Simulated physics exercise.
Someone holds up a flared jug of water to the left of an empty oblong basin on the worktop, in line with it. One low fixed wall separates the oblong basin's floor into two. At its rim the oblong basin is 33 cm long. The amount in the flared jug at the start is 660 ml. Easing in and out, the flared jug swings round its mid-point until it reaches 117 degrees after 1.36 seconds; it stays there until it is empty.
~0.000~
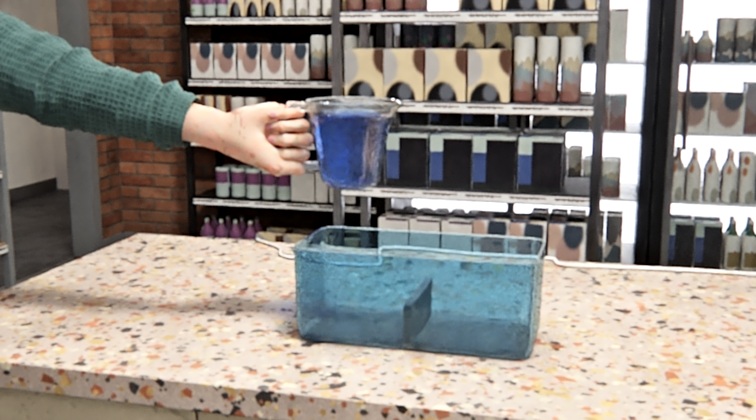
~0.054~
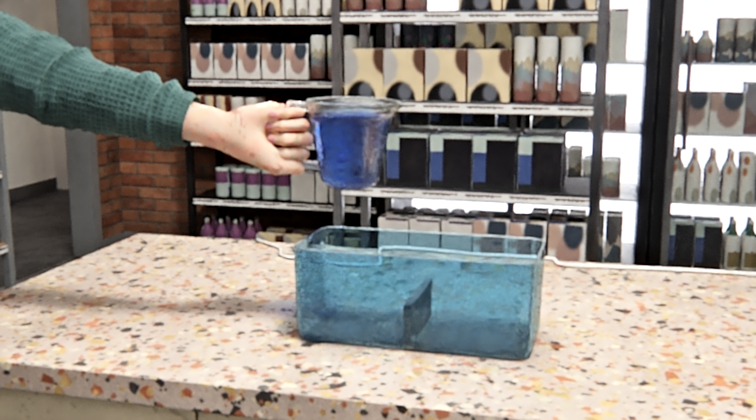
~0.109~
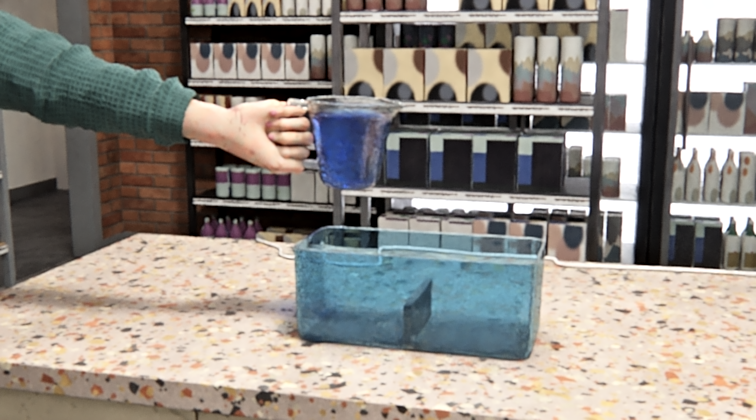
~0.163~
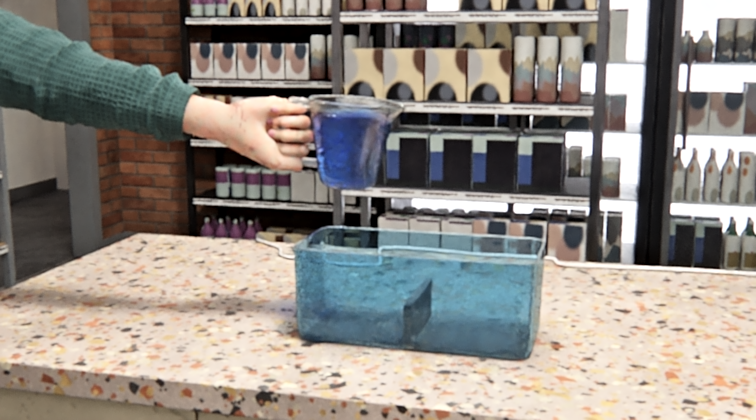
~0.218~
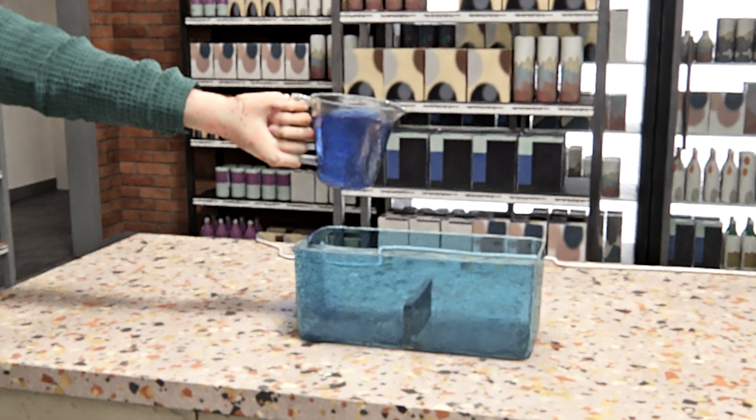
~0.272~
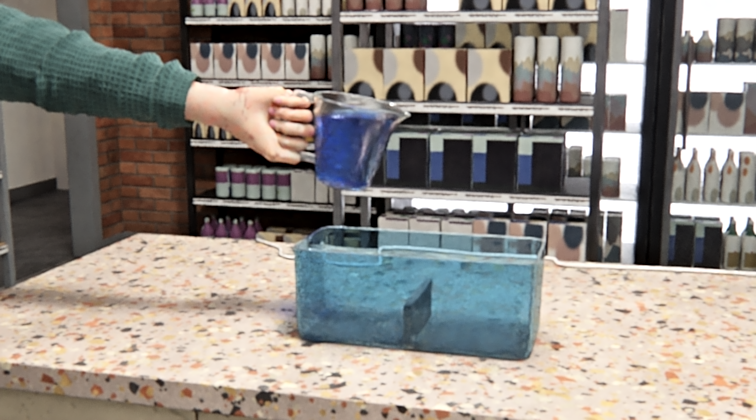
A hand in a green sleeve holds a clear flared jug of deep blue water above a speckled counter in a shop, seen from the front and slightly above. Below it sits an oblong, see-through blue-green basin, with shelves of boxes and bottles and a brick pillar behind. The jug stays almost upright, then the hand slowly tilts it slightly rightward, while the camera stays still.
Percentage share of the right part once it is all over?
87 per cent.
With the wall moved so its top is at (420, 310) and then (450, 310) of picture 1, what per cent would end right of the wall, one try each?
Around 80 and 50 percent, in that order.
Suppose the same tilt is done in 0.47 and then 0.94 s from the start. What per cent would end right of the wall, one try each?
About 55 %, then about 80 %.
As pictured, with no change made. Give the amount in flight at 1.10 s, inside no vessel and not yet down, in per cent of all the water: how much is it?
Close to 10 in every hundred parts.
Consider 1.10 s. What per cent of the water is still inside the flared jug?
Share remaining: Approx. 8 %.
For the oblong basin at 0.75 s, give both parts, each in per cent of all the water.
Left roughly 0, right roughly 12.
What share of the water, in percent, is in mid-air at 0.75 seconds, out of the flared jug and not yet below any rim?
I'd say close to 20 per cent.
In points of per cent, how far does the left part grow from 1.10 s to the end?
Near 8 percent, more or less.
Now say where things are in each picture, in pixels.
It leans 0°; its right rim is at (403, 103); the water meets the walls at (314, 112) and (391, 114); the oblong basin's rim runs from (308, 238) to (541, 253); the wall's top is at (418, 292), in the first frame.
It leans 0°; its right rim is at (404, 104); the water meets the walls at (315, 112) and (391, 114), in the second frame.
It leans 2°; its right rim is at (405, 105); the water meets the walls at (315, 113) and (391, 115), in the third frame.
It leans 4°; its right rim is at (406, 107); the water meets the walls at (317, 112) and (393, 116), in the fourth frame.
It leans 7°; its right rim is at (408, 111); the water meets the walls at (318, 113) and (395, 116), in the fifth frame.
It leans 11°; its right rim is at (410, 115); the water meets the walls at (320, 113) and (399, 117), in the sixth frame.
By 0.75 s the tilt is 68° and 67 per cent is still to pour, 0 is left of the wall and 12 right of it.
By 1.10 s the tilt is 107° and 8 per cent is still to pour, 4 is left of the wall and 78 right of it.
By 1.46 s the tilt is 117° and 0 per cent is still to pour, 12 is left of the wall and 87 right of it.
By 1.86 s the tilt is 117° and 0 per cent is still to pour, 12 is left of the wall and 87 right of it.
At rest 12 per cent lies left of the wall, 87 right of it and 1 outside.
